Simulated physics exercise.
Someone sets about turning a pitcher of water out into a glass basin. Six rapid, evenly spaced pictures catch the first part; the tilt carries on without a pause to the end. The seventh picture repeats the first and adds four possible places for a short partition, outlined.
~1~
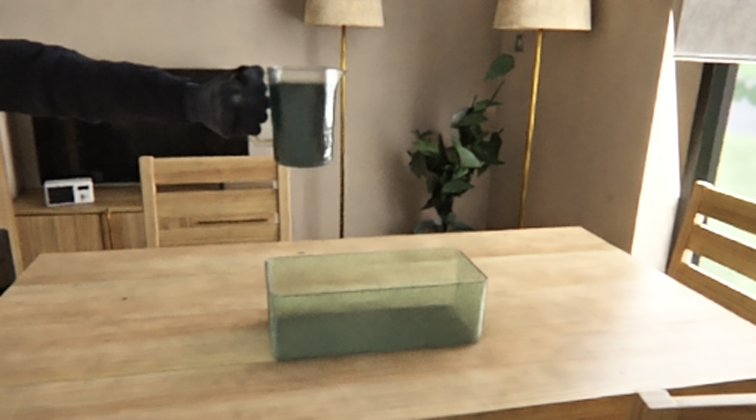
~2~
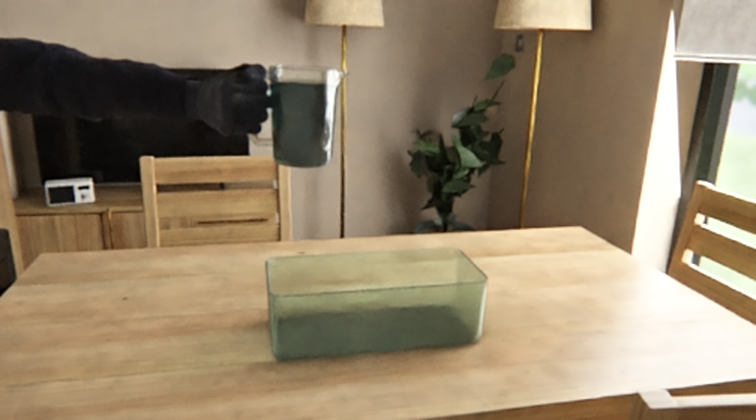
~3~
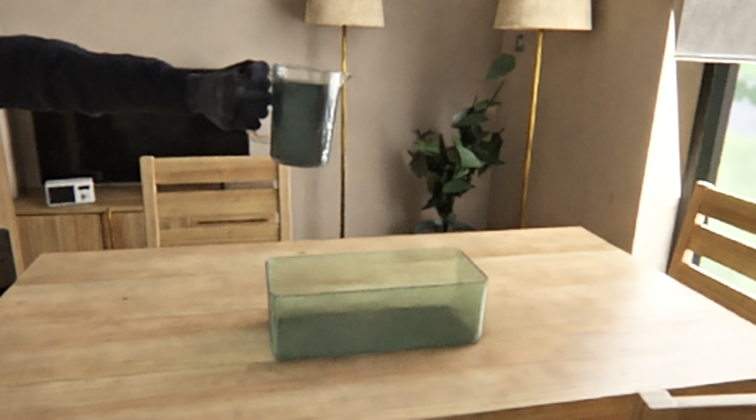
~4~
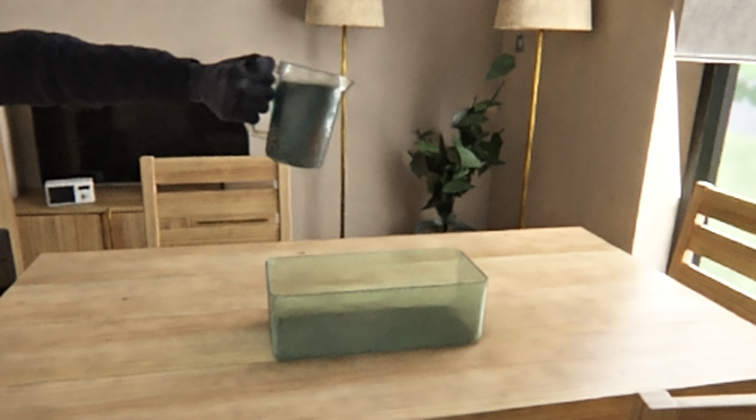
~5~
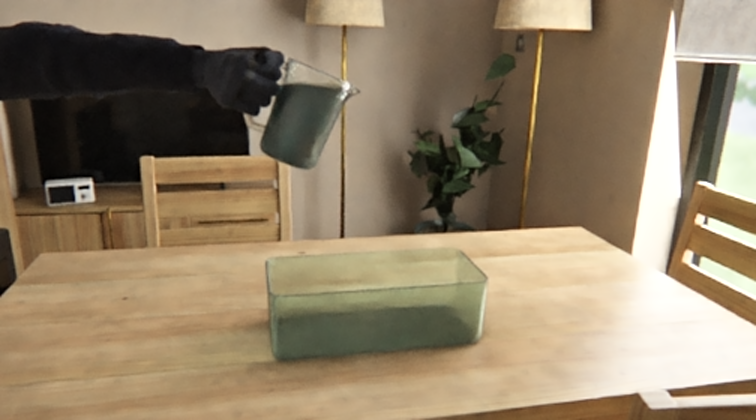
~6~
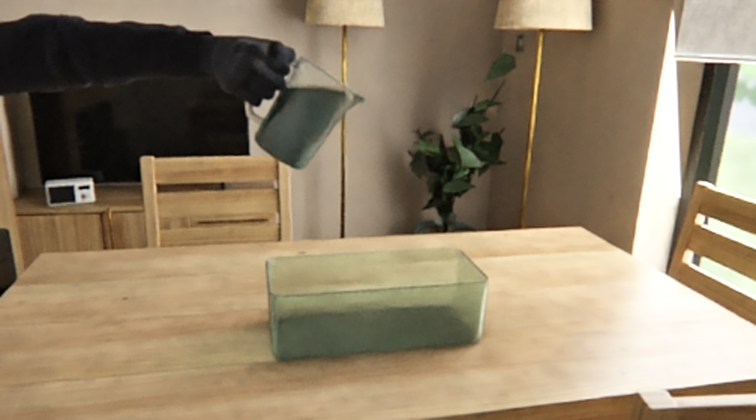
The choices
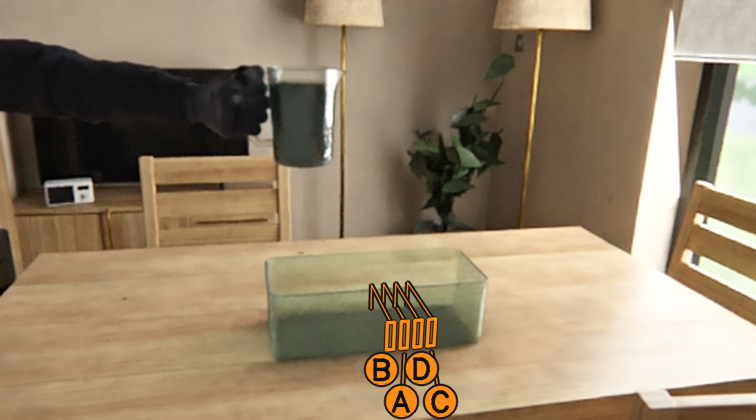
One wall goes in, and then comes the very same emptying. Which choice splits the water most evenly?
Best: D.
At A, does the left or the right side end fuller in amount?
The right side.
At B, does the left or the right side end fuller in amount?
The right side.
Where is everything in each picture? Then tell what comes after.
Upright, lip at (346, 71); basin from (272, 359) to (479, 339); nothing has left yet.
Upright, lip at (348, 72); nothing has left yet.
Tipped about 6°, lip at (351, 76); nothing has left yet.
Tipped about 13°, lip at (355, 82); nothing has left yet.
Tipped about 22°, lip at (360, 91); nothing has left yet.
Tipped about 33°, lip at (363, 102); nothing has left yet.
On the marked copy, A at (404, 353); B at (390, 355); C at (431, 351); D at (418, 352).
For slot A, about 14 % ends left of the wall and 82 % right of it; 4 % is lost outside.
For slot B, about 6 % ends left of the wall and 90 % right of it; 5 % is lost outside.
For slot C, about 81 % ends left of the wall and 7 % right of it; 12 % is lost outside.
For slot D, about 53 % ends left of the wall and 43 % right of it; 4 % is lost outside.
